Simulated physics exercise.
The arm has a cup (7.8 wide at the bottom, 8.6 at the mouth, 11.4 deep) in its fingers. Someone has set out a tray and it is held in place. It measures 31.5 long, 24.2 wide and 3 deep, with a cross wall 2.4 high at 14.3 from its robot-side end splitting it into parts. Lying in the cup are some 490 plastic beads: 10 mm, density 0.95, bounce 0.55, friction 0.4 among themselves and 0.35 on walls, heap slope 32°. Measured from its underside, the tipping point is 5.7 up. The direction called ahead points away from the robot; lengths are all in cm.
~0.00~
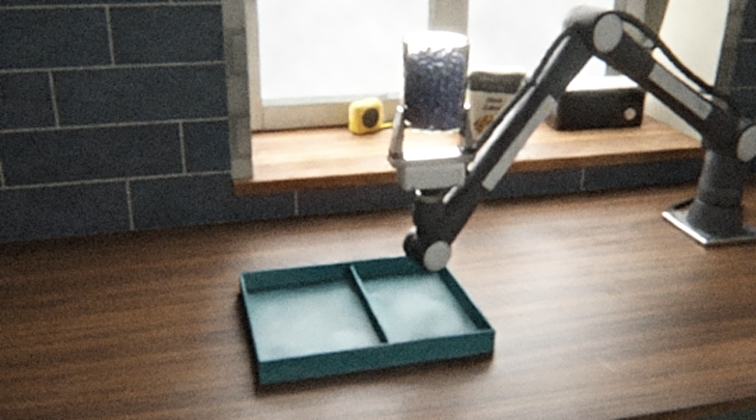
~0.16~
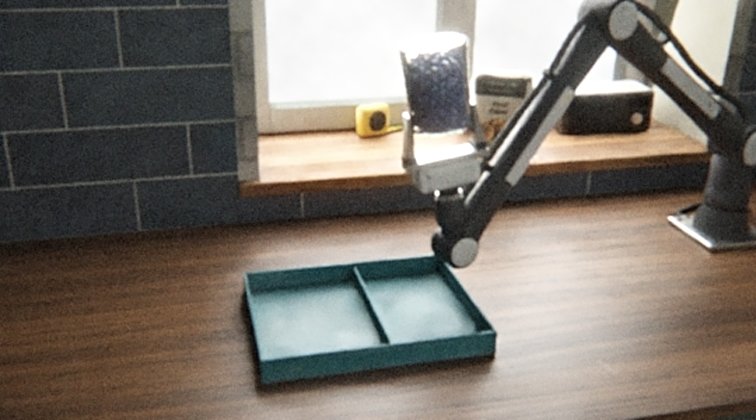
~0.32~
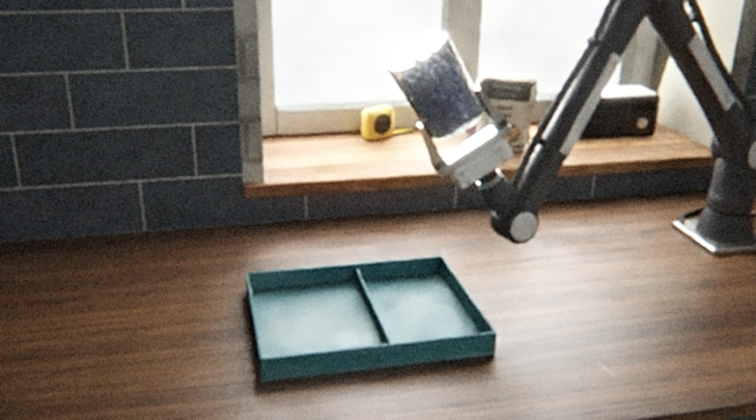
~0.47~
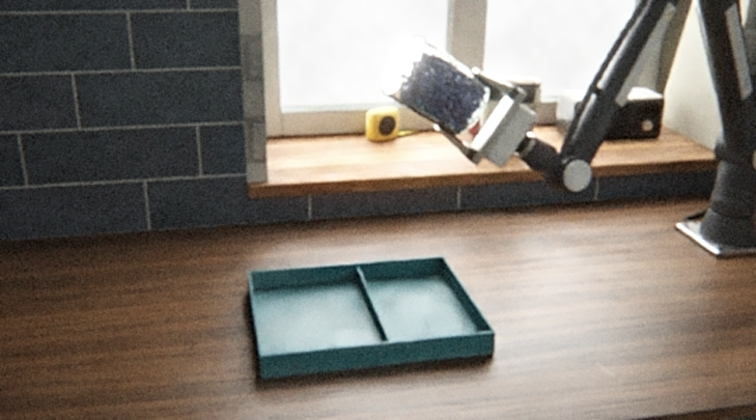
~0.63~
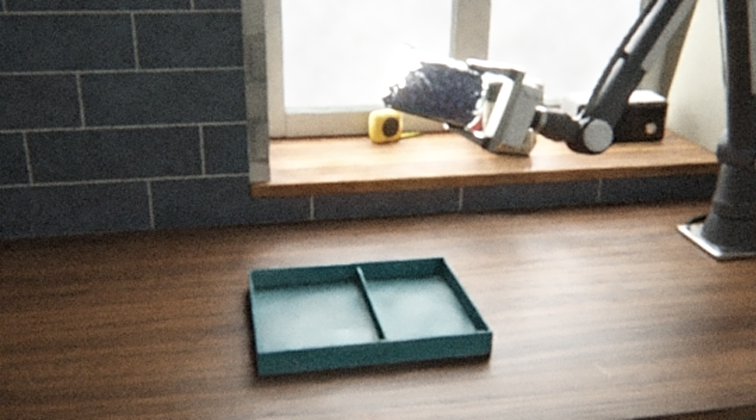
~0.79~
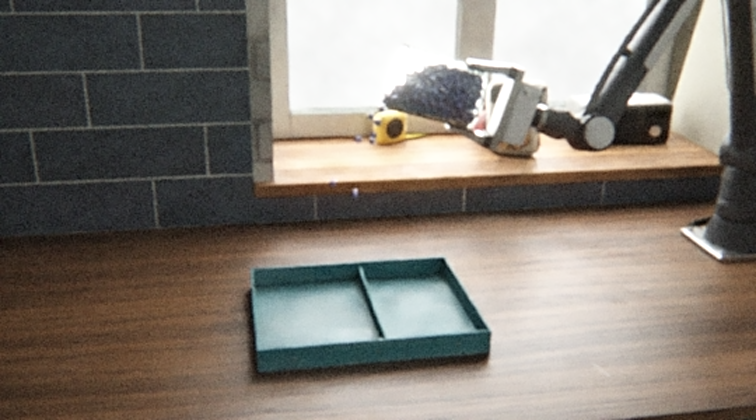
A dark jointed robot arm with a pale gripper works above a wooden counter by a bright window, seen from slightly above. It holds a clear cup of dark bluish-purple beads behind a teal divided tray, with a yellow tape measure on the sill and dark tiles at left. The wrist swings right and upward, tipping the cup steadily leftward before slowing, as a few beads drop from its mouth and the camera drifts slightly.
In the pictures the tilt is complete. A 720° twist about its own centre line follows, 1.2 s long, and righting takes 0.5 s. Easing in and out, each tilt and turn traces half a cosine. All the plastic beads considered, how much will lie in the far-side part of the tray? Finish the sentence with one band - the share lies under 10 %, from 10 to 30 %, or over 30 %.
The share lies from 10 to 30 %.
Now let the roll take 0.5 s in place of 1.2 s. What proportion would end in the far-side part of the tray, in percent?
In that case around 5 percent.
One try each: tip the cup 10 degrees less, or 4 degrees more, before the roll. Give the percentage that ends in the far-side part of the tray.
Around 0 percent on the first try, 25 percent on the second.
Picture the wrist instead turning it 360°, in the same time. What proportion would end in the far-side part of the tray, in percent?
Then roughly 20 per cent.
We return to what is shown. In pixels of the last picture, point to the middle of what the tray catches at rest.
Centre point: Close to (315, 323).
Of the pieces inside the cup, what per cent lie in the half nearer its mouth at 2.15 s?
35 percent or so.
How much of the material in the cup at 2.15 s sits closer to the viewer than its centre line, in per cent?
Share noted: Close to 55 per cent.
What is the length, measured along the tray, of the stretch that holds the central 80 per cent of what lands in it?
Spread length: Close to 14 cm.
After 1.47 s, tipped 73°, highest piece 39 above the table; 436 in the cup, 25 in the far-side part, 27 in flight or on a rim.
After 2.15 s, tipped 56°, highest piece 37 above the table; 409 in the cup, 69 in the far-side part, 5 on the table or floor, 1 in the robot-side part, 4 in flight or on a rim.
After 2.69 s, upright, highest piece 39 above the table; 406 in the cup, 75 in the far-side part, 6 on the table or floor, 1 in the robot-side part.
After 3.39 s, upright, highest piece 39 above the table; 406 in the cup, 75 in the far-side part, 6 on the table or floor, 1 in the robot-side part.
In the end, 406 in the cup, 75 in the far-side part, 6 on the table or floor, 1 in the robot-side part. That is 15 % in the far-side part of the tray.
